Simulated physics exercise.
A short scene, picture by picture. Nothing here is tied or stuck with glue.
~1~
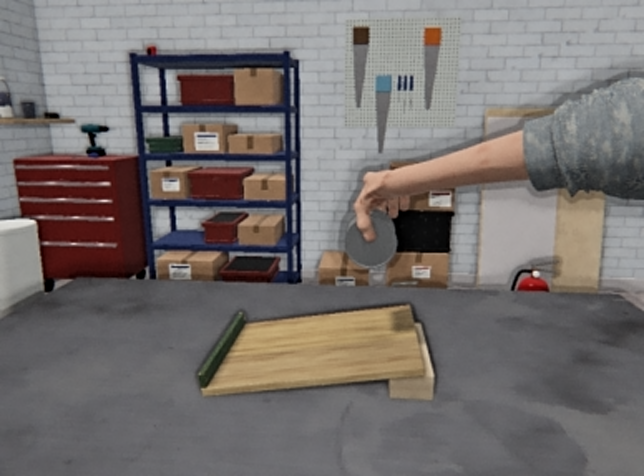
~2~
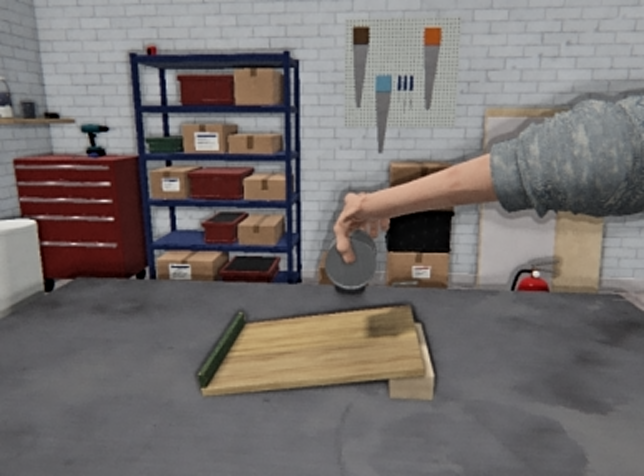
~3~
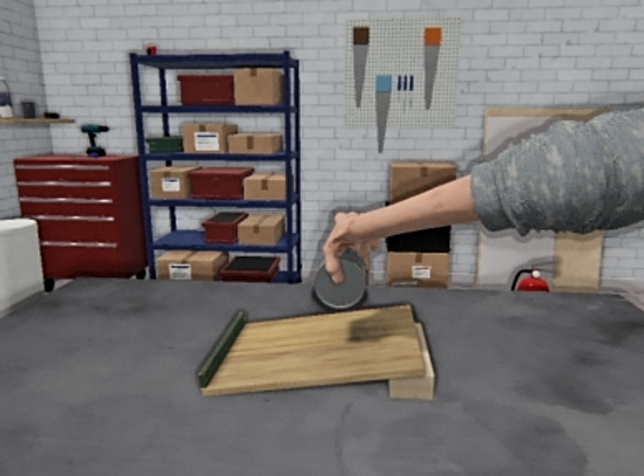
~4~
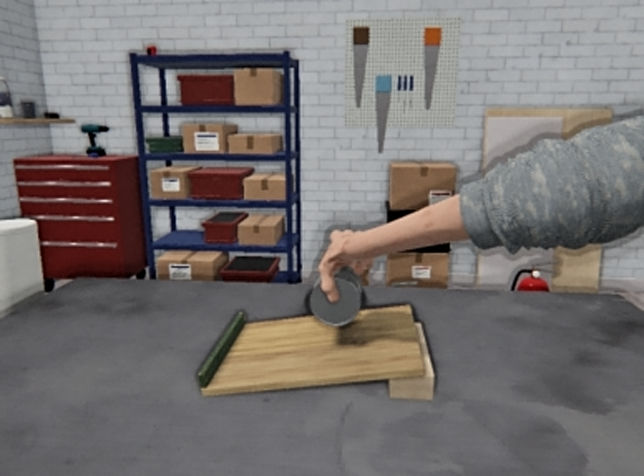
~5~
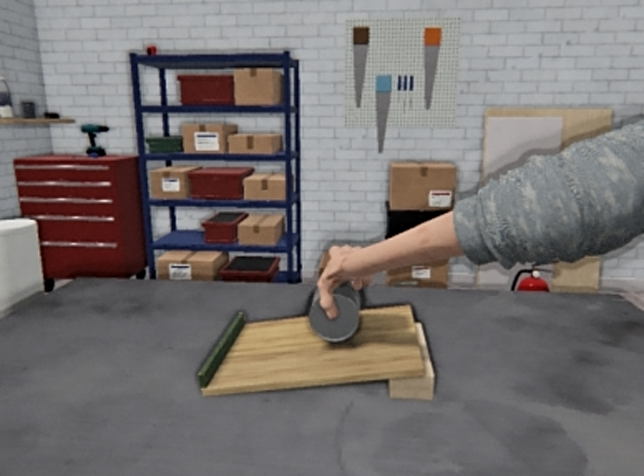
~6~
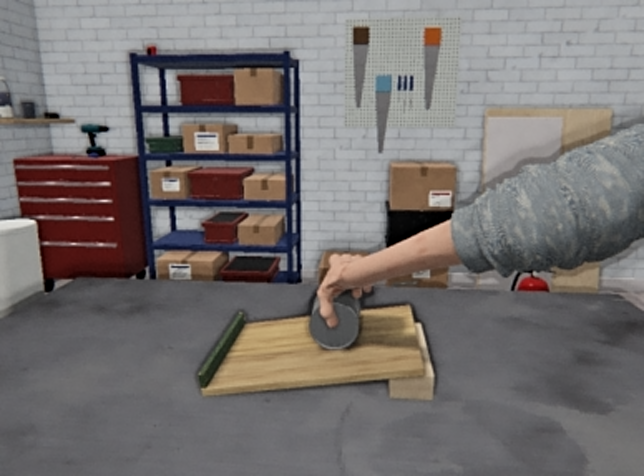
A hand in a camouflage sleeve lowering a grey tin leftward onto a tilted wooden board and keeping hold of it.
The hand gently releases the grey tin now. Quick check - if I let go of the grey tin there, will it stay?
It loses its spot and moves lower.
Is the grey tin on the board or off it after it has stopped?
Result: The grey tin stays on top.
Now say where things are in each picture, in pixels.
Still above its spot; grey tin (370, 237), in the first picture.
Still above its spot; grey tin (351, 258), in the second picture.
Still above its spot; grey tin (341, 277), in the third picture.
Still above its spot; grey tin (337, 294), in the fourth picture.
Still above its spot; grey tin (336, 309), in the fifth picture.
Set down, still held; grey tin (335, 317), in the sixth picture.
Then, 0.40 s after the last picture, grey tin rolled a little near (313, 320).
Then, 0.60 s after the last picture, grey tin rolled about its own width near (274, 325).
Then, 0.90 s after the last picture, grey tin rolled well along near (250, 327).
At rest, moved from the start, grey tin. Seen from the same camera at the end, grey tin near (245, 327). The grey tin goes downhill.
